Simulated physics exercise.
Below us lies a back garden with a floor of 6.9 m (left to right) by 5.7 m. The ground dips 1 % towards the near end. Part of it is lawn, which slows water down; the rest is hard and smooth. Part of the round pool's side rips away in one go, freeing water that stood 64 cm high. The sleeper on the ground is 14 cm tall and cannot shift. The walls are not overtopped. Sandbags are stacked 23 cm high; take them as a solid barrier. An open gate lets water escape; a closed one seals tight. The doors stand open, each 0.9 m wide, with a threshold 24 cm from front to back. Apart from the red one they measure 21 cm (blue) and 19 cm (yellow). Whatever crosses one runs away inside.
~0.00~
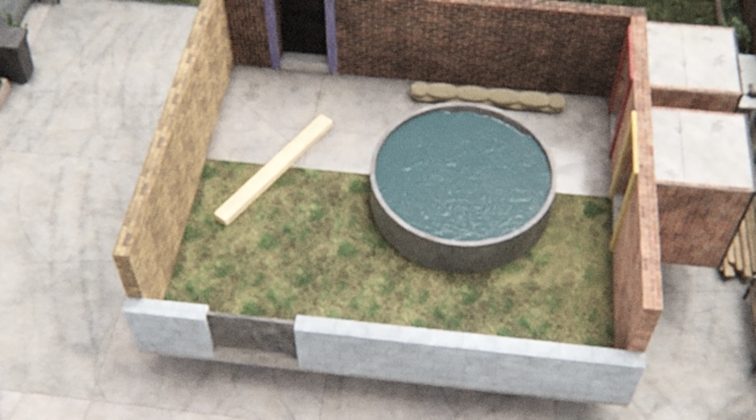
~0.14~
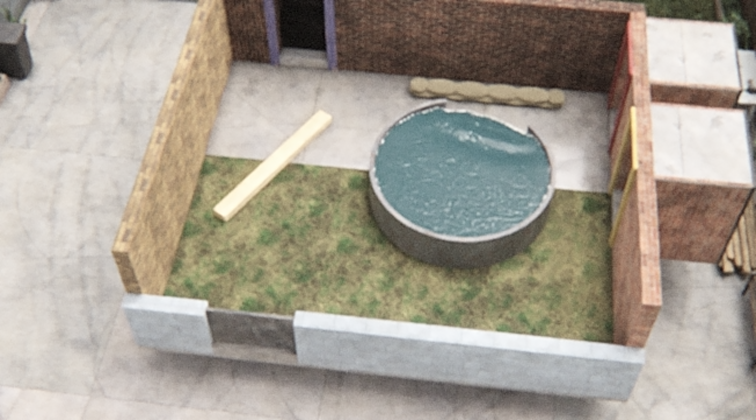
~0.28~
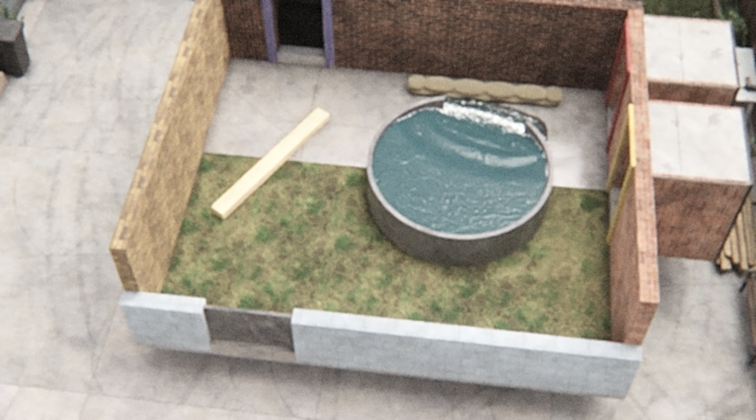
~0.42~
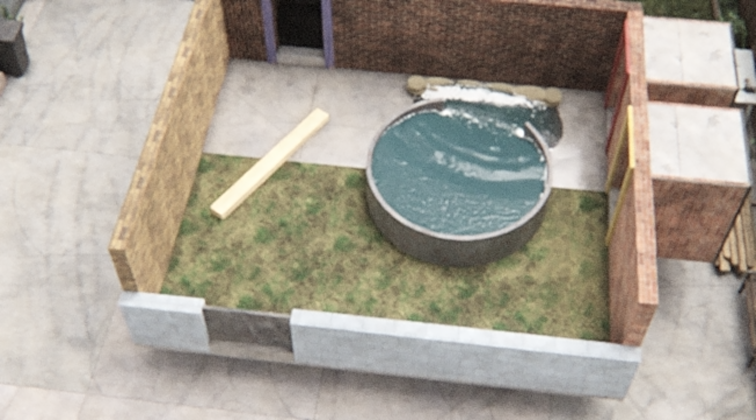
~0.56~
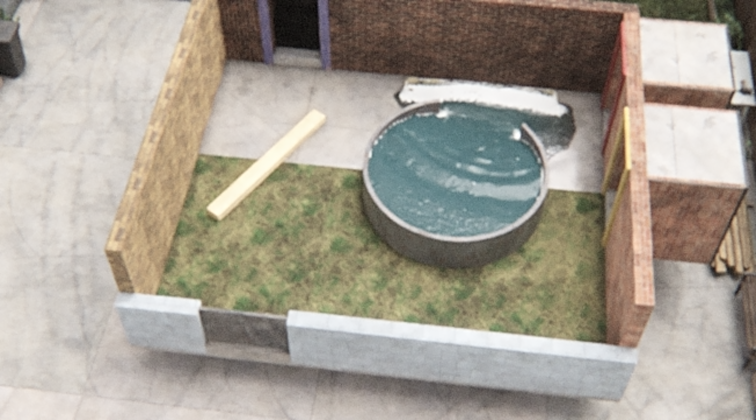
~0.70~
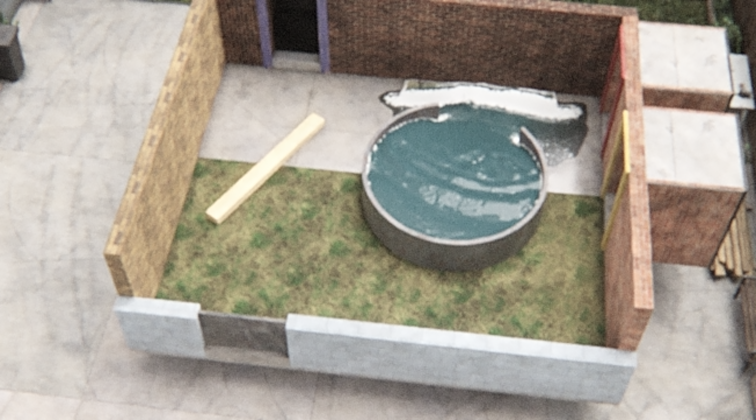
In a walled back garden, water bursts from the round pool's far side and spreads across the paving.
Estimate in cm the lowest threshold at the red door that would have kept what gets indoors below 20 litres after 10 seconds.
Close to 38 cm is just enough.
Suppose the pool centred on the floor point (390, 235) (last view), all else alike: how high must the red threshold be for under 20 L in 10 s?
About 33 cm.
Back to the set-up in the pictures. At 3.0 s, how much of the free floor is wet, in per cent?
About 45 per cent.
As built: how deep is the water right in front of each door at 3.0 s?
In cm: Red 34, blue 3, yellow 8.
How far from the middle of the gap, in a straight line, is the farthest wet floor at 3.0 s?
Roughly 4.8 m.
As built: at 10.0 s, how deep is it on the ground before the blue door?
Roughly 7.0 cm deep.
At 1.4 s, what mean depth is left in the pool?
Some 48 cm.
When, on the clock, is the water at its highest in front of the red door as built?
Near 2.6 s.
After 1.4 s water covers 20 % of the floor, deepest (48 cm) near (477, 112); 20 cm at the red door, 37 litres in over its 7 cm threshold.
After 3.0 s water covers 45 % of the floor, deepest (39 cm) near (600, 147); 34 cm at the red door, 404 litres in over its 7 cm threshold.
After 10.0 s water covers 95 % of the floor, deepest (13 cm) near (396, 356); 13 cm at the red door, 884 litres in over its 7 cm threshold.
At the red door as built, the water arrived by 0.9 s and peaked near 35 cm at 2.6 s.
With a threshold of 33.5 cm, 53 litres would have come in within the 10 s; with 45.5 cm, 1 litre. So under 20 litres takes about 38 cm.
